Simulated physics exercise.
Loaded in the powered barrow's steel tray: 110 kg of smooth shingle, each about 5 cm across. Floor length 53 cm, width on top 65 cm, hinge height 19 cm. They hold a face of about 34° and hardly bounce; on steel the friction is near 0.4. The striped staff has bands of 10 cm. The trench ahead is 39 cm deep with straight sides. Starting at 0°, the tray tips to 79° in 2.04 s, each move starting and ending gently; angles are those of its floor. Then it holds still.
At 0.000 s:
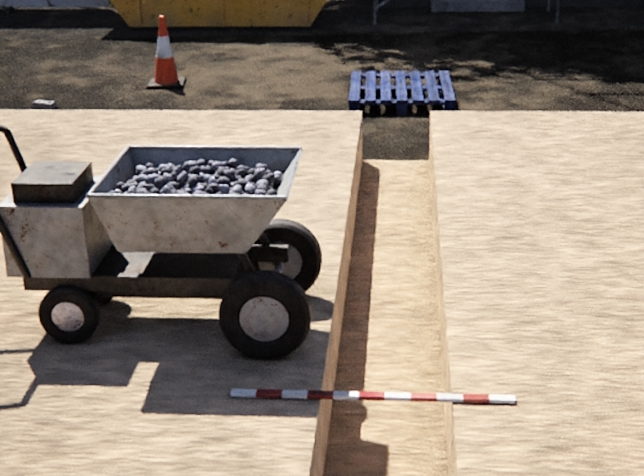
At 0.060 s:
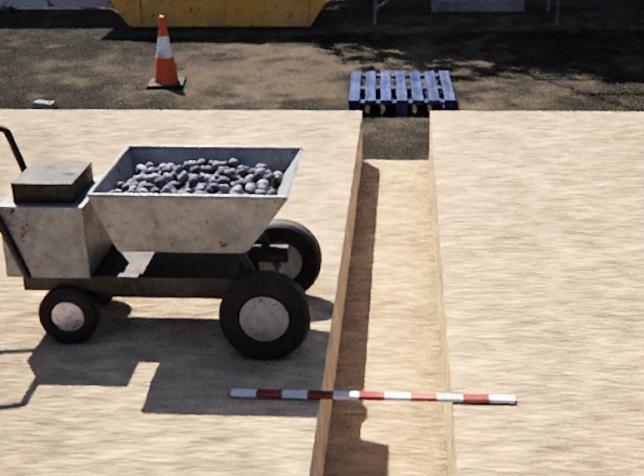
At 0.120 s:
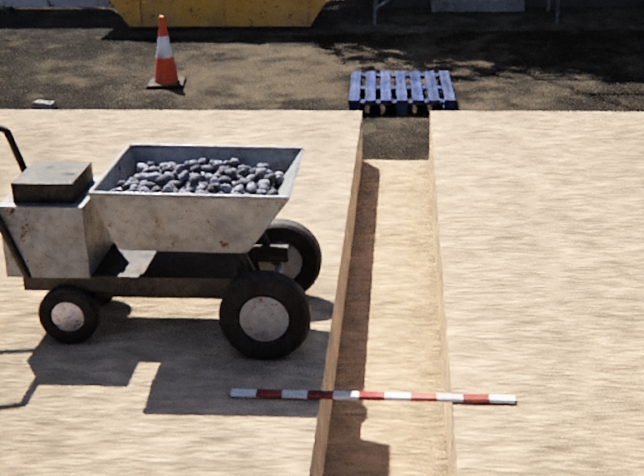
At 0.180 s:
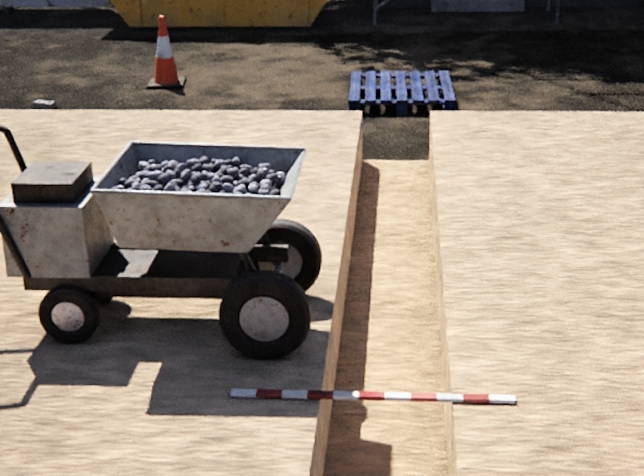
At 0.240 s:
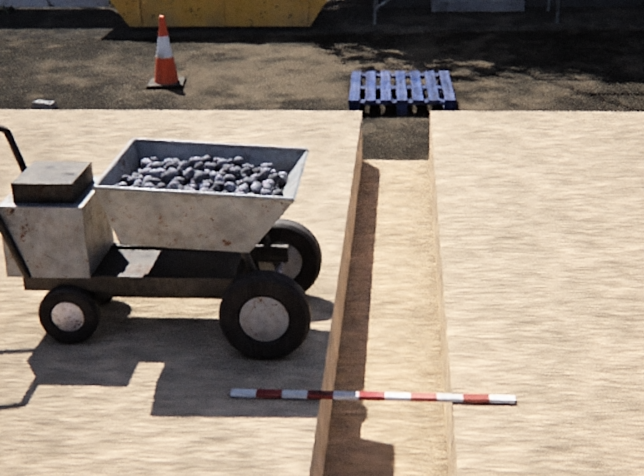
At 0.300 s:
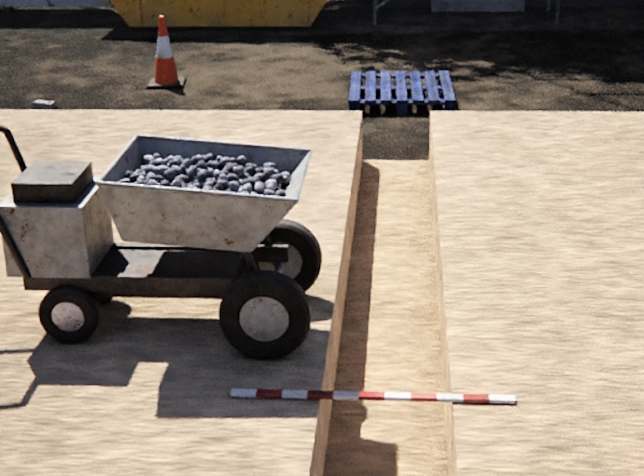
On sandy ground beside a trench, a barrow's stone-filled steel tray tilts slightly to the right.
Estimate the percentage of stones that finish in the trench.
Close to 63 in a hundred.
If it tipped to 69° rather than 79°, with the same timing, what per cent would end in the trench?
Then about 70 per cent.
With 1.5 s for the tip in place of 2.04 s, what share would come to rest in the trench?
Then about 55 per cent.
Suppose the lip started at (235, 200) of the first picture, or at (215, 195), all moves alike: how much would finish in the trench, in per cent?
About 100 and 100 per cent.
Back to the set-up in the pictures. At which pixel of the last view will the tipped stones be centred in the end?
Their middle is at about (431, 391).
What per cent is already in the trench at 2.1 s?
Some 50 per cent.
After 1.5 s the floor is at 67°; 88 % in the tray, 12 % in the trench, 1 % past the trench; the foremost stones are at (455, 325).
After 2.1 s the floor is at 79°; 13 % in the tray, 50 % in the trench, 36 % past the trench; the foremost stones are at (587, 331).
After 2.5 s the floor is at 79°; 1 % in the tray, 61 % in the trench, 38 % past the trench; the foremost stones are at (615, 333).
After 4.4 s the floor is at 79°; 0 % in the tray, 63 % in the trench, 37 % past the trench; the foremost stones are at (621, 337).
